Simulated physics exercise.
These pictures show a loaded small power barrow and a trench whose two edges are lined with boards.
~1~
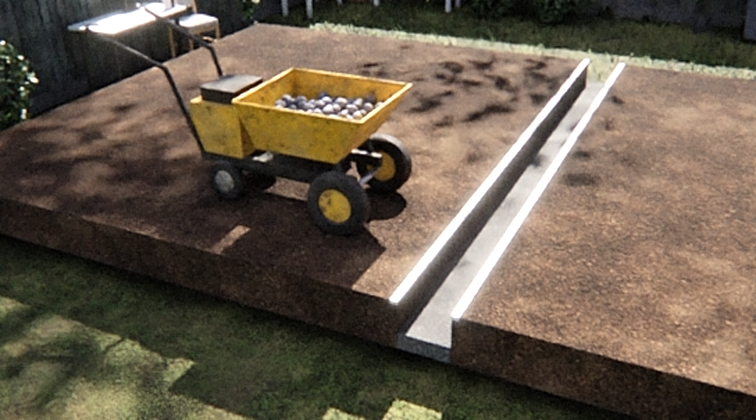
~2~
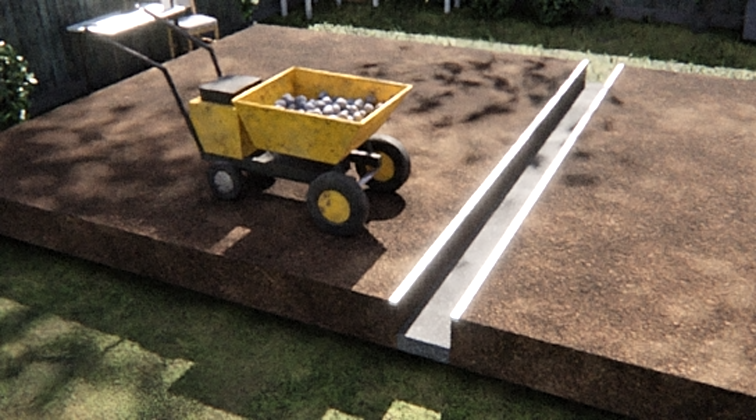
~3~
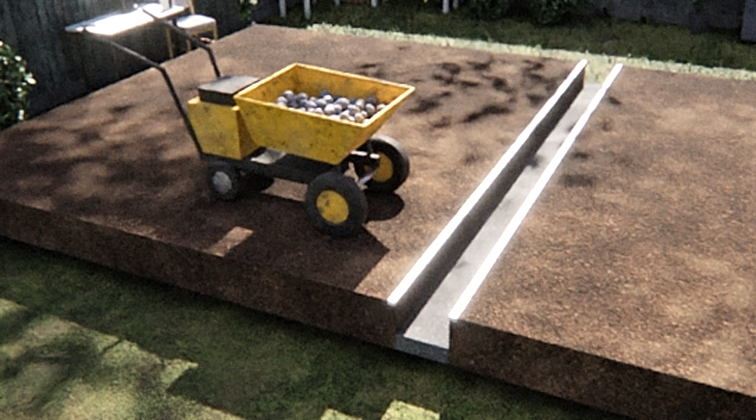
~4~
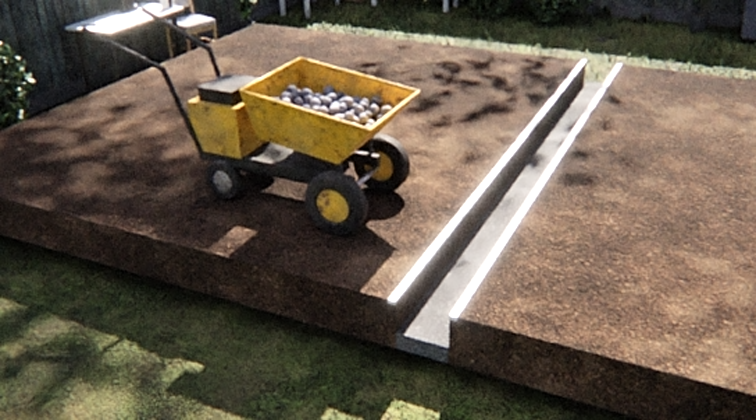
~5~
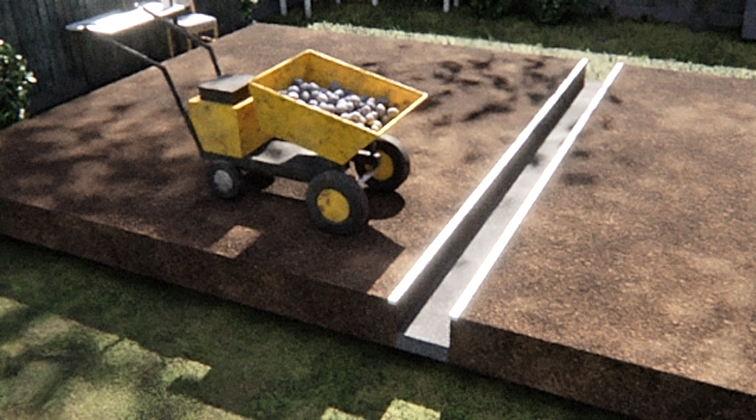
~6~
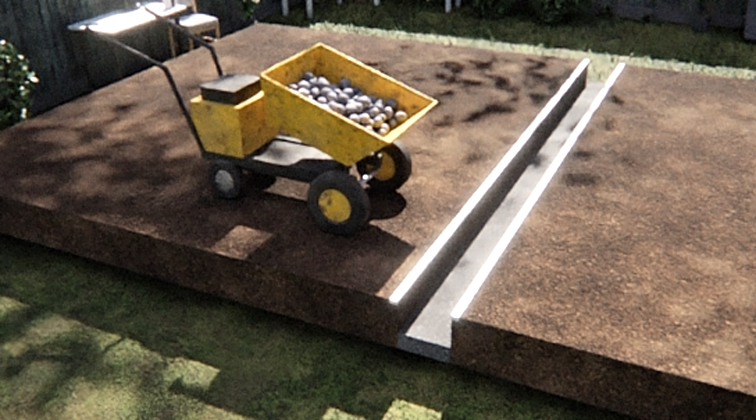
At the start, a small yellow power barrow loaded with round cobbles stands on brown soil, its skip level, left of a narrow trench edged with boards. The skip then begins to tilt slowly toward the trench, its rear rising and front lip lowering, until it is clearly tipped with the cobbles still inside.
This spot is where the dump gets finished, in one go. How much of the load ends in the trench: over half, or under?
The trench will hold the main part of the load.
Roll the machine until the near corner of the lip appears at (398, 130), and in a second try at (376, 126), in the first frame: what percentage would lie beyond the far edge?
You'd get 50 in a hundred the first time and 10 in a hundred the second.
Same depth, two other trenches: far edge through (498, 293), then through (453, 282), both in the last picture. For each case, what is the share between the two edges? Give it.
Roughly 100 % and 70 %.
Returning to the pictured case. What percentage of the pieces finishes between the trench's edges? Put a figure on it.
My estimate is about 95 in a hundred.
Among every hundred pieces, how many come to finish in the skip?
Share in the skip: Around 0 %.
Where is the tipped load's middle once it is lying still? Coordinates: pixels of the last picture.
(476, 250).
Soon, skip tipped steeply; all in the skip.
A while on, skip tipped right over; most in the skip; a stray few short of the trench; about a quarter in or heaped over the trench; a stray few falling.
Towards the end, skip tipped right over; a small part in the skip; a stray few short of the trench; nearly all in or heaped over the trench.
Finally, skip tipped right over; a stray few short of the trench; nearly all in or heaped over the trench; a stray few beyond it.
